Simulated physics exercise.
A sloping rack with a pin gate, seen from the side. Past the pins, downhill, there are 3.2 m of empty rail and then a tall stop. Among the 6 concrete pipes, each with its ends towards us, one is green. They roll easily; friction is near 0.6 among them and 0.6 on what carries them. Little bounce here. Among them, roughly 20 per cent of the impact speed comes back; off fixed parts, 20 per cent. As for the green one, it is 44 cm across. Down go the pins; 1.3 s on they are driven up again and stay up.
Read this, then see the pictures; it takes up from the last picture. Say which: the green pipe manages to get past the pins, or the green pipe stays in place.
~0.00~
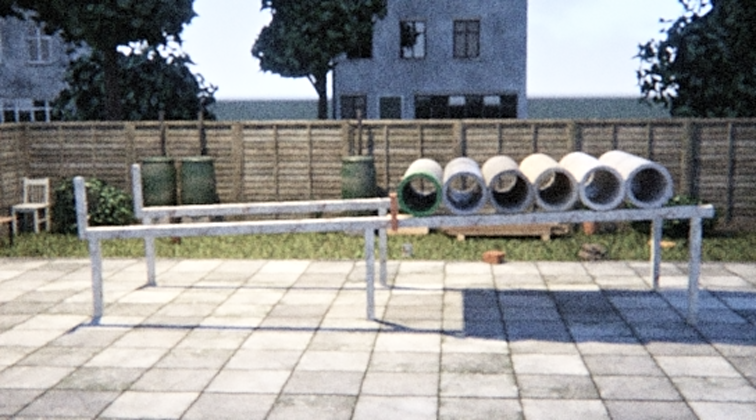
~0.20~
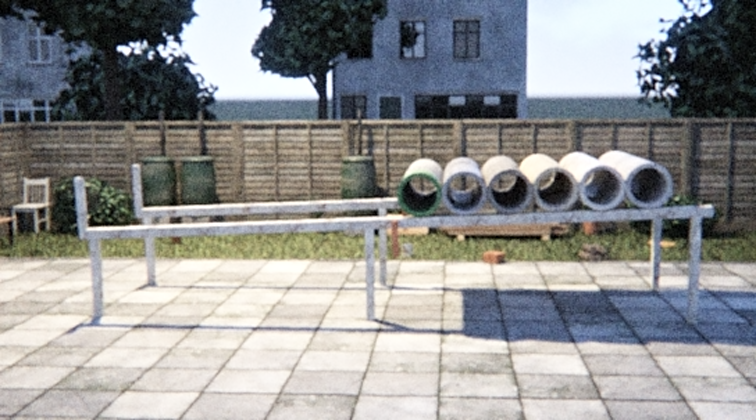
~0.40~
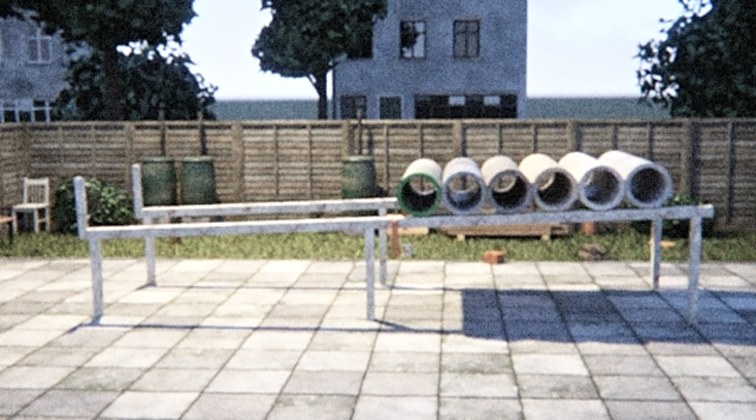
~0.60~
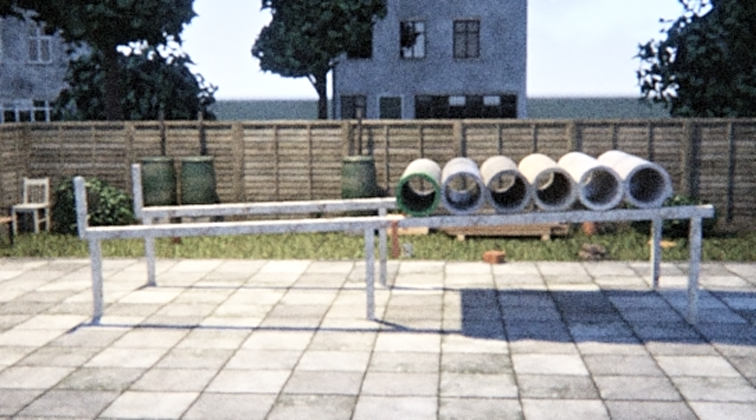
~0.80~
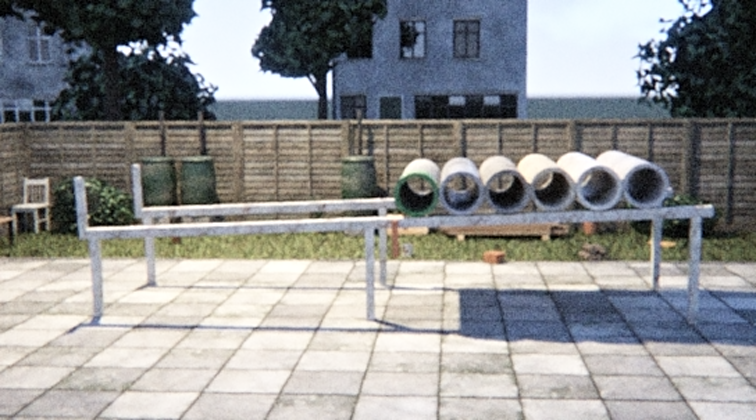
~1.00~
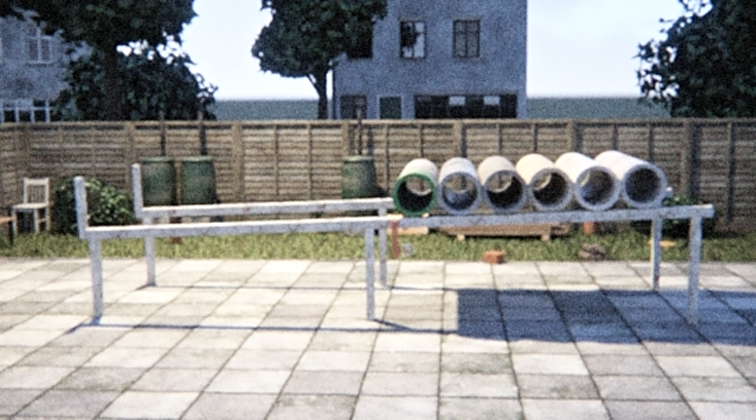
It is going to be shut in.
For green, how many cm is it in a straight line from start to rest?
For green, around 0.
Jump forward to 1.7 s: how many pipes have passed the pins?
The count by then is 0.
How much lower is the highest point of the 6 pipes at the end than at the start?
Roughly 0 cm.
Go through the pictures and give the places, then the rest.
In the first picture, green (419, 195); pins up; the rack falls 2°.
In the second picture, green (419, 195); pins down.
In the third picture, green (419, 195); pins down.
In the fourth picture, green (418, 195); pins down.
In the fifth picture, green (416, 195); pins down.
In the sixth picture, green (414, 195); pins down; the first has rolled 5 cm.
By 1.7 s, green is in the air, 20 cm above the pins, rolling right; 0 below the pins.
By 2.5 s, green is on the rails, 25 cm above the pins; 0 below the pins.
Finally (3.5 s), green is on the rails, 25 cm above the pins; 0 below the pins.
